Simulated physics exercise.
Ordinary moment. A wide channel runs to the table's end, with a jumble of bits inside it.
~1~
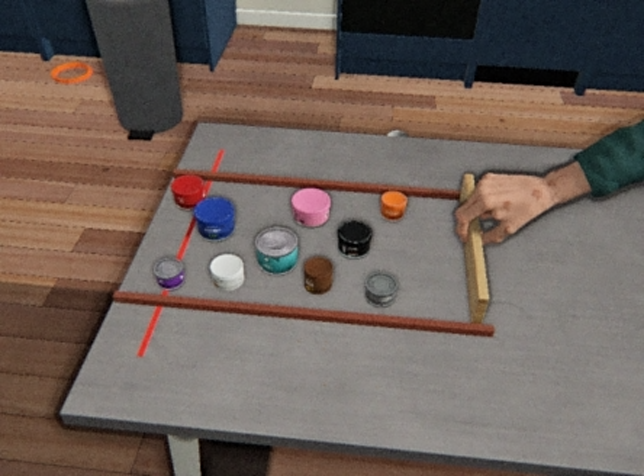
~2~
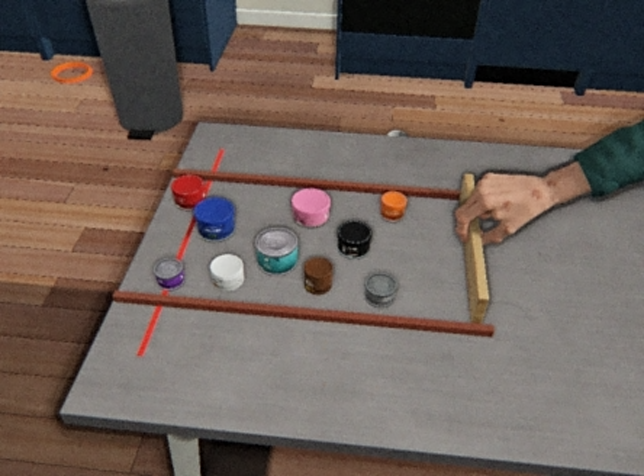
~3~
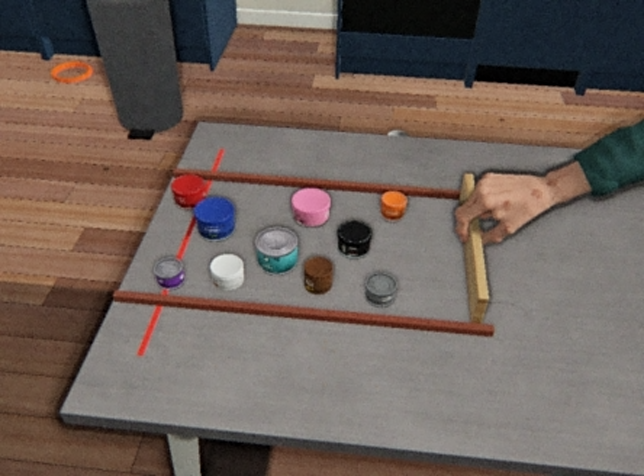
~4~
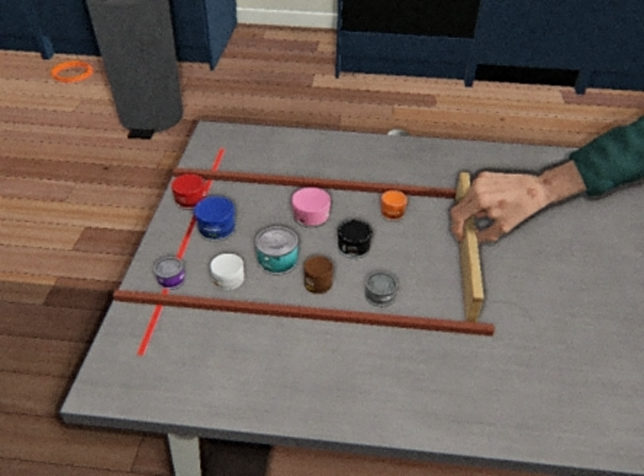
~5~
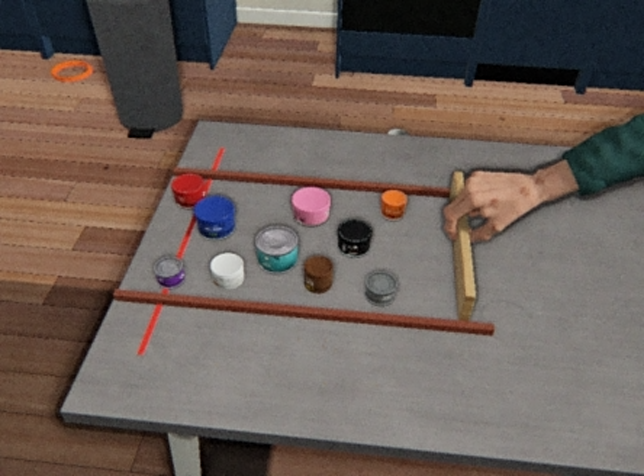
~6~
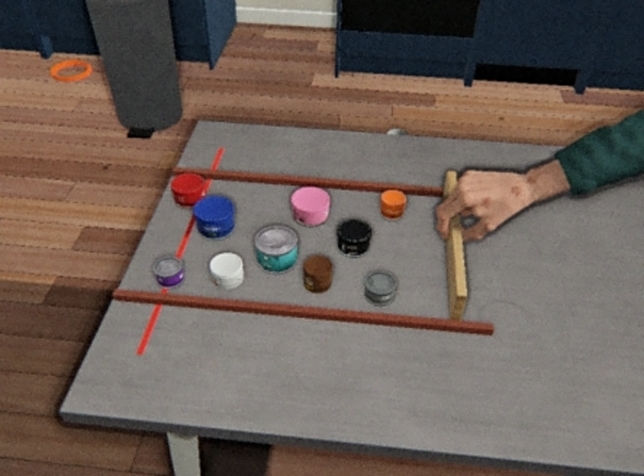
On a grey table in a room with a wooden floor, small colourful tubs sit scattered between two reddish-brown rails, near a red line at the left. A hand at the right holds a wooden board upright across the rails, keeps nearly still at first, then slides it slightly left while the tubs stay put.
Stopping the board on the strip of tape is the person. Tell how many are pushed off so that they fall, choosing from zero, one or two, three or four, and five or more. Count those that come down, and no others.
From what happens, the ones that come off the end make three or four in total.
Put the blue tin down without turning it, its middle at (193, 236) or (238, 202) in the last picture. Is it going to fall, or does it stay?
In turn it goes down, then goes down.
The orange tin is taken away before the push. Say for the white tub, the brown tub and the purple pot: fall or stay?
The white tub ends up below - the brown tub remains - the purple pot ends up below.
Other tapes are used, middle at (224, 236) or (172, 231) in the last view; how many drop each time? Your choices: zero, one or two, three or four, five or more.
Okay, so it's no fall at all for the first place and more than four for the second.
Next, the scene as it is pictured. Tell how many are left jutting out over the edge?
Tally: 1.
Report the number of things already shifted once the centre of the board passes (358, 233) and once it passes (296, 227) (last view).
Counting first: 4, next 7.
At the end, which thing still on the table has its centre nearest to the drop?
Result: Brown tub.
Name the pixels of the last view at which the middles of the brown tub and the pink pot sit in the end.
In the last view, the middles sit near (129, 265) and near (179, 200).
Soon after, none off yet; red tin at rest near (189, 191); purple pot at rest near (169, 273); blue tin at rest near (215, 218).
Then, none off yet; red tin at rest near (189, 191); purple pot at rest near (166, 273); blue tin moving near (209, 220).
By the end, the number that fall off is three or four; fallen, white tub, blue tin, purple pot and red tin.
